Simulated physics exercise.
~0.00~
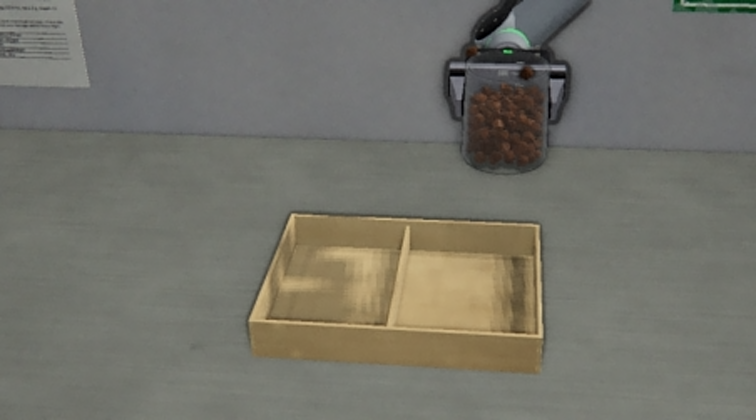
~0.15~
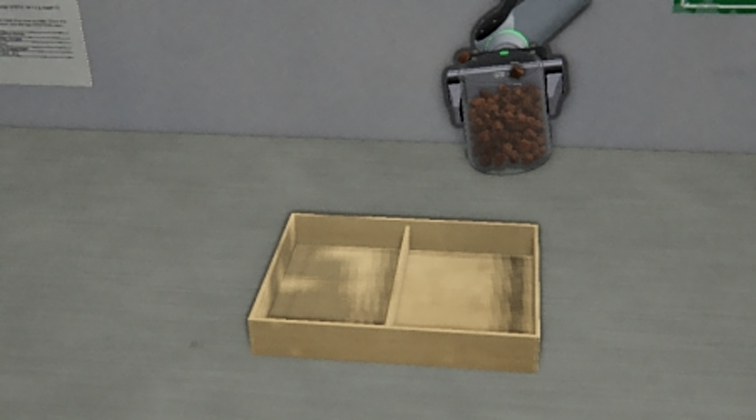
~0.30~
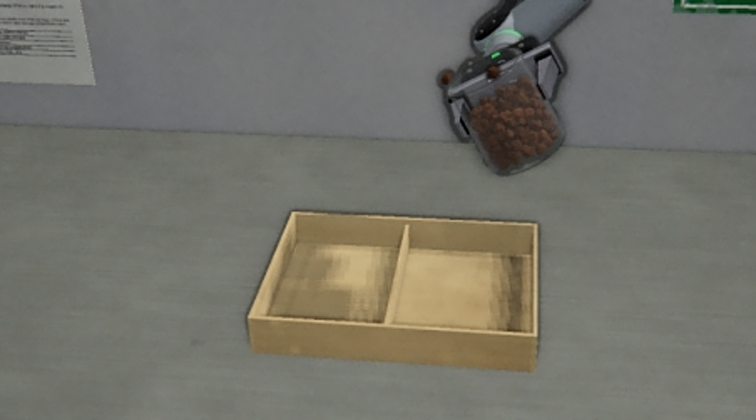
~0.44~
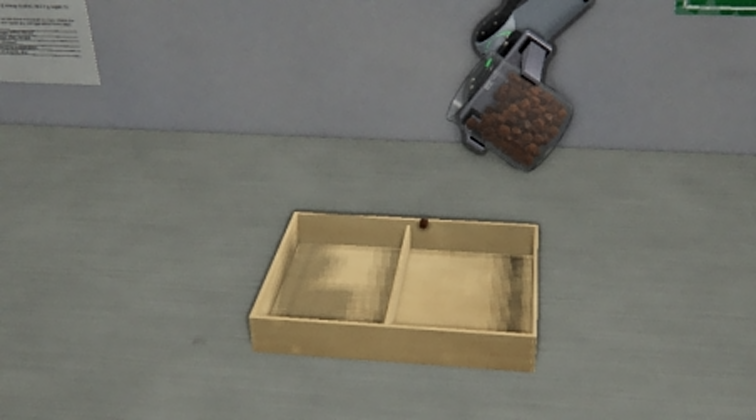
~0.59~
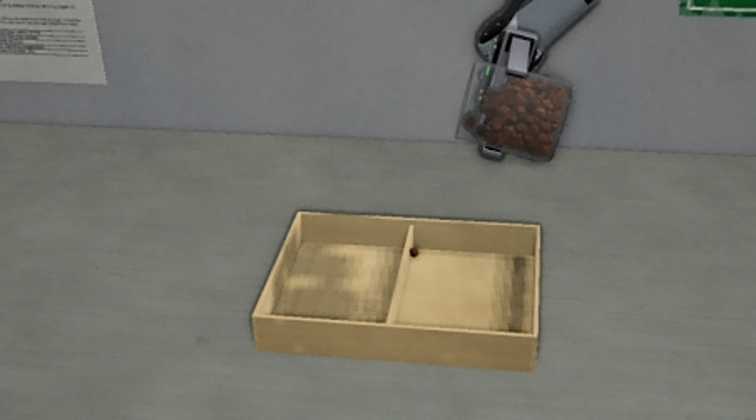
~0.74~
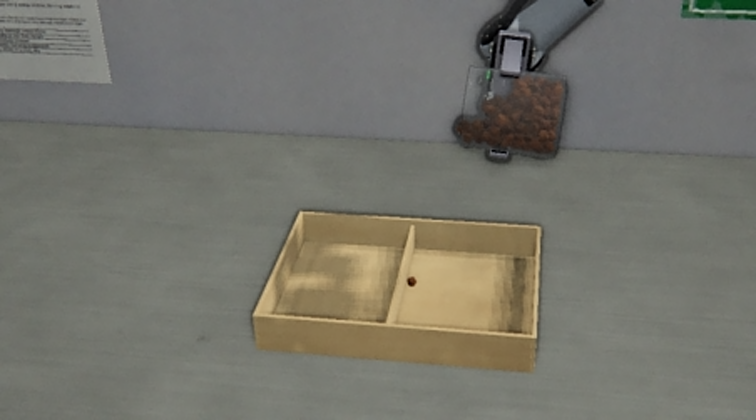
The clip opens with a robotic arm holding a clear container of brown pellets upright above and behind an empty wooden tray with two compartments. The arm tilts the container steadily leftward until it lies nearly on its side. Meanwhile, one pellet drops into the tray's right compartment, near the divider.
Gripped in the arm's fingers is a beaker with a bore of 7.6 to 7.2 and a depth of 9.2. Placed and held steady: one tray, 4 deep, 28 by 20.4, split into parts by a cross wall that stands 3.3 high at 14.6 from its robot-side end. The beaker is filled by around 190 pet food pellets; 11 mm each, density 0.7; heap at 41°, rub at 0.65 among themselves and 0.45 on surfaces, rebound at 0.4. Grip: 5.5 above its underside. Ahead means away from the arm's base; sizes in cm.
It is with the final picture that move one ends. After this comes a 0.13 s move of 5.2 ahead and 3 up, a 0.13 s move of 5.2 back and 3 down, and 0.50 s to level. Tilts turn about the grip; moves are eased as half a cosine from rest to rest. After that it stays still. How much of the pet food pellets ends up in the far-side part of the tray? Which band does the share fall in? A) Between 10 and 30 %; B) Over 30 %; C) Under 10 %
Option B: Over 30 %.
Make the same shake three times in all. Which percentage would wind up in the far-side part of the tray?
70 per cent.
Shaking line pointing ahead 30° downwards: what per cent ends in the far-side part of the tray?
10 %.
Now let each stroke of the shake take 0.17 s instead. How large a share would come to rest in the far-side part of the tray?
15 %.
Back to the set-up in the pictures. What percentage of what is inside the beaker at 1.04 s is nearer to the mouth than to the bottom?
Some 85 percent is in that half.
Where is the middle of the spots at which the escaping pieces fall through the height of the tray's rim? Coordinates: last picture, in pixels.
Around (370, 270).
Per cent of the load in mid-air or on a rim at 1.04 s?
About 69 %.
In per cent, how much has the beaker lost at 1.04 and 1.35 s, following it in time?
Roughly 70, then 75.
After 1.04 s, tilted 83° forward, highest piece 25 above the table; 55 in the beaker, 2 in the far-side part, 1 in the robot-side part, 130 in flight or on a rim.
After 1.35 s, tilted 18° forward, highest piece 25 above the table; 101 in the far-side part, 49 in the beaker, 37 in the robot-side part, 1 on the table or floor.
After 1.70 s, level, highest piece 23 above the table; 101 in the far-side part, 49 in the beaker, 37 in the robot-side part, 1 on the table or floor.
After 2.75 s, level, highest piece 23 above the table; 101 in the far-side part, 49 in the beaker, 37 in the robot-side part, 1 on the table or floor.
In the end, 101 in the far-side part, 49 in the beaker, 37 in the robot-side part, 1 on the table or floor. That is 54 % in the far-side part of the tray.
